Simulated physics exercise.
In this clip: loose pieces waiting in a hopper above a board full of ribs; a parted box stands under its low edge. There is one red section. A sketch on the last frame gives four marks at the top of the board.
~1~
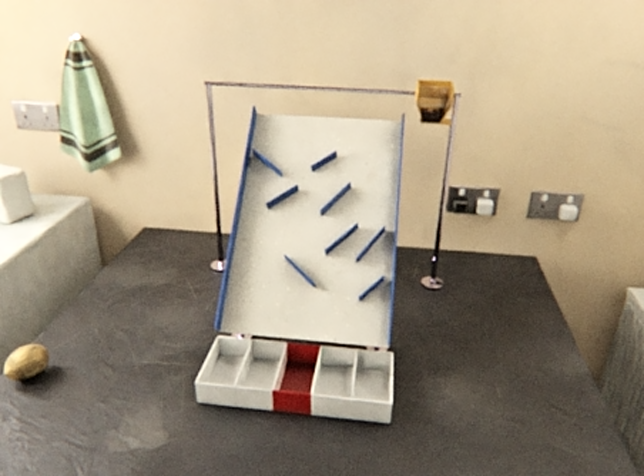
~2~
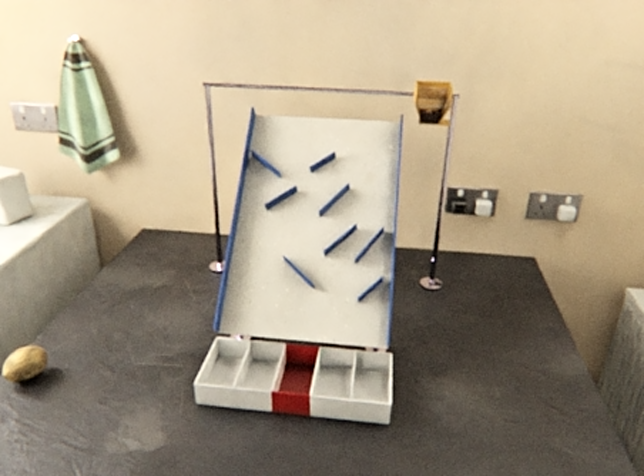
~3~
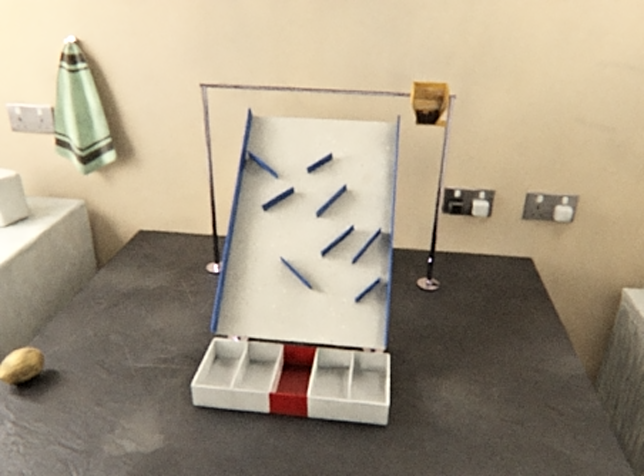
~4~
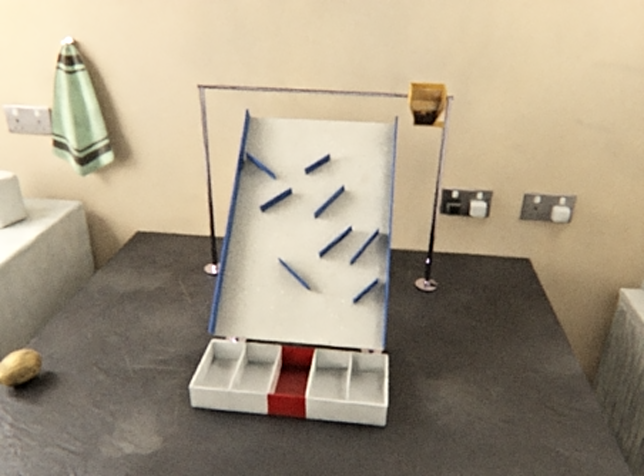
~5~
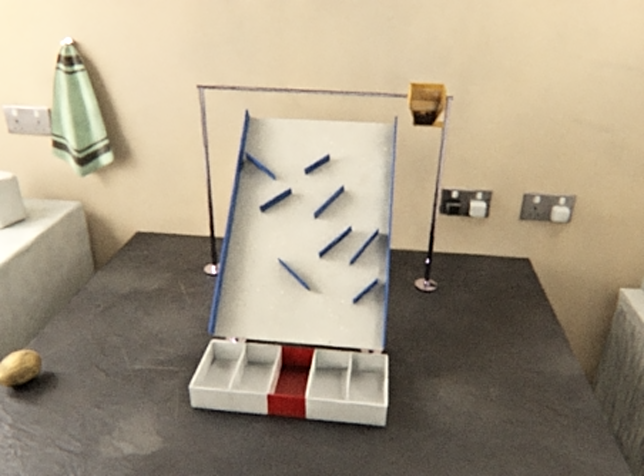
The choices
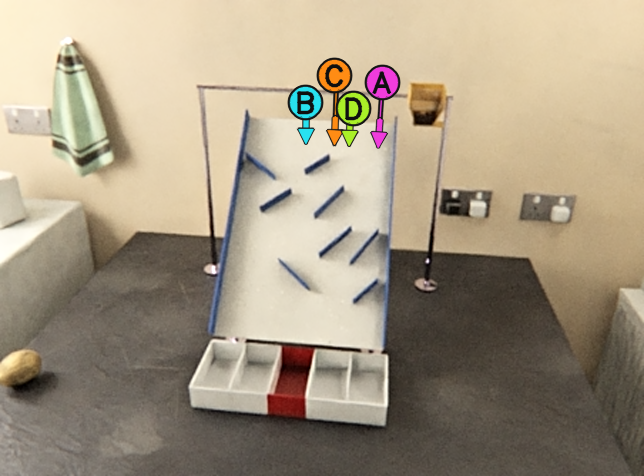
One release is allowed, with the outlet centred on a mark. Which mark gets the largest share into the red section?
Go for A.
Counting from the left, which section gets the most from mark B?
The first.
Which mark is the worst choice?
The answer is B.
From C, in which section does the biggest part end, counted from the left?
It is the first one.
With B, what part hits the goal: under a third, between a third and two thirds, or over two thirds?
Mark B gives under a third.
On the marked copy, mark A meets the board at (378, 142); mark B meets the board at (305, 138); mark C meets the board at (334, 139); mark D meets the board at (349, 140).
For mark A, roughly a third in the red section, roughly half in other sections.
For mark B, not one piece in the red section, almost all in other sections.
For mark C, about a tenth in the red section, the larger part in other sections, about a tenth outside the box.
For mark D, roughly a quarter in the red section, the larger part in other sections, just a few outside the box.
